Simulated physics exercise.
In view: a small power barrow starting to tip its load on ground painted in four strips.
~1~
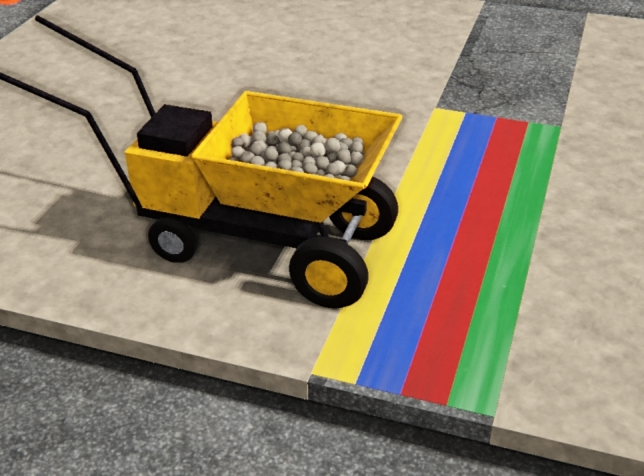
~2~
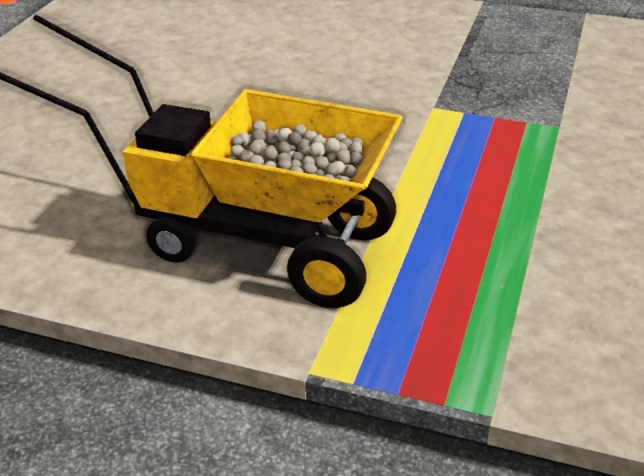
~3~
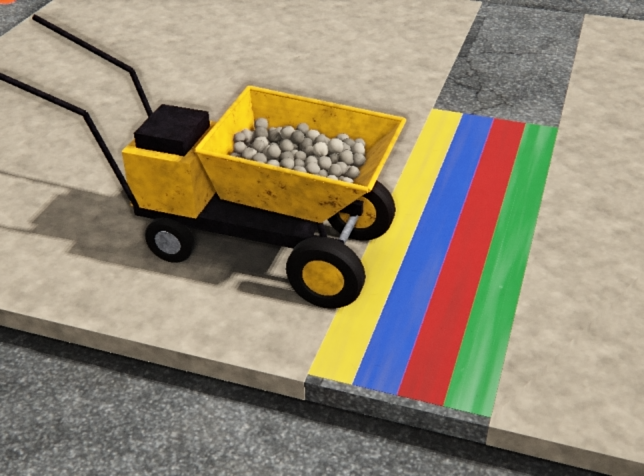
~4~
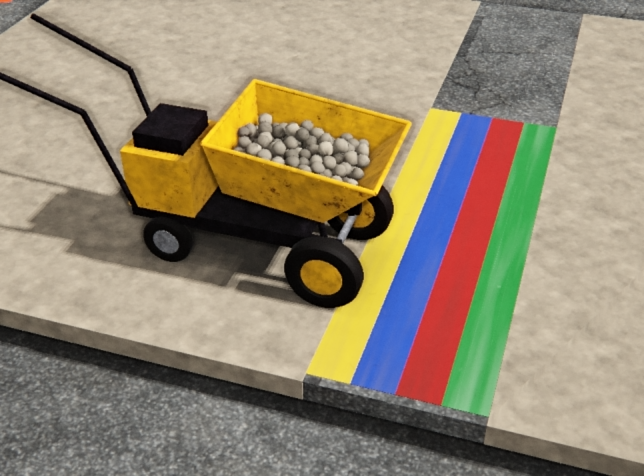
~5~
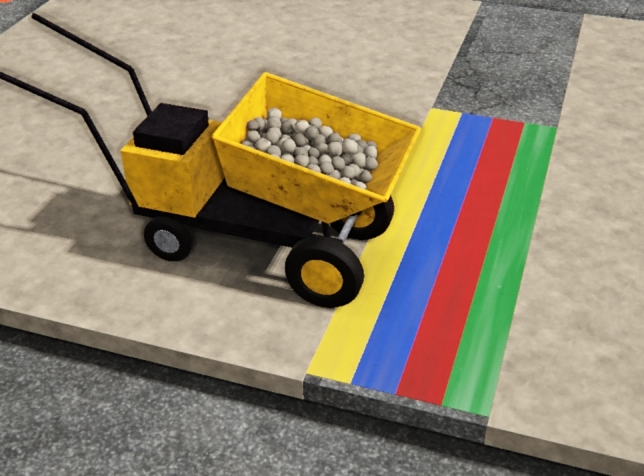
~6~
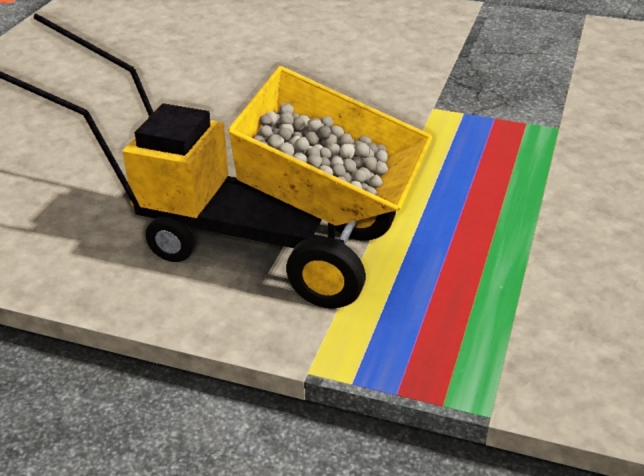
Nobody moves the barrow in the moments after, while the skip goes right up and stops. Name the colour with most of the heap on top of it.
Green.
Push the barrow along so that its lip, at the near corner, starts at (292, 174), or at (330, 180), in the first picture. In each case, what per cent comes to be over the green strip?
The first stopping place yields 20 % and the other yields 30 %.
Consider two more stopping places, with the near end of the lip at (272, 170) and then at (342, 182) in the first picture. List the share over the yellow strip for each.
The first position yields around 20 per cent; the second yields around 0 per cent.
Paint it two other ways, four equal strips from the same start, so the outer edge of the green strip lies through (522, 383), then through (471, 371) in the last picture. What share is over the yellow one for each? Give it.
Near 0 in a hundred and near 0 in a hundred.
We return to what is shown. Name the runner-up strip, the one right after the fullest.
Red comes second.
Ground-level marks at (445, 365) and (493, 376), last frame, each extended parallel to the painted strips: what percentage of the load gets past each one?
That's 80 in a hundred for the first and 50 in a hundred for the second.
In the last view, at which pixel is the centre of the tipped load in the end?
The centre settles at about (510, 299).
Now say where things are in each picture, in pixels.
The first picture shows lip of the skip at (364, 186), level; top of the load at (309, 162), river pebbles; yellow strip at (351, 338); blue strip at (393, 347); red strip at (437, 357); green strip at (482, 367).
The second picture shows lip of the skip at (364, 187), level; top of the load at (298, 158).
The third picture shows lip of the skip at (368, 190), tipped barely; top of the load at (301, 157).
The fourth picture shows lip of the skip at (374, 194), tipped a little; top of the load at (274, 150).
The fifth picture shows lip of the skip at (385, 200), tipped a little; top of the load at (283, 146).
The sixth picture shows lip of the skip at (398, 209), tipped clearly; top of the load at (285, 134); yellow strip at (348, 338); blue strip at (390, 348); red strip at (434, 358); green strip at (478, 368).
Soon, skip tipped steeply; all in the skip.
A while on, skip tipped right over; most in the skip; a small part over the red strip; a small part over the green strip.
Towards the end, skip tipped right over; about a quarter in the skip; a small part over the red strip; about a third over the green strip; about a third off the paint.
Finally, skip tipped right over; a small part in the skip; none over the yellow strip; none over the blue strip; about a quarter over the red strip; about a third over the green strip; about a third off the paint.
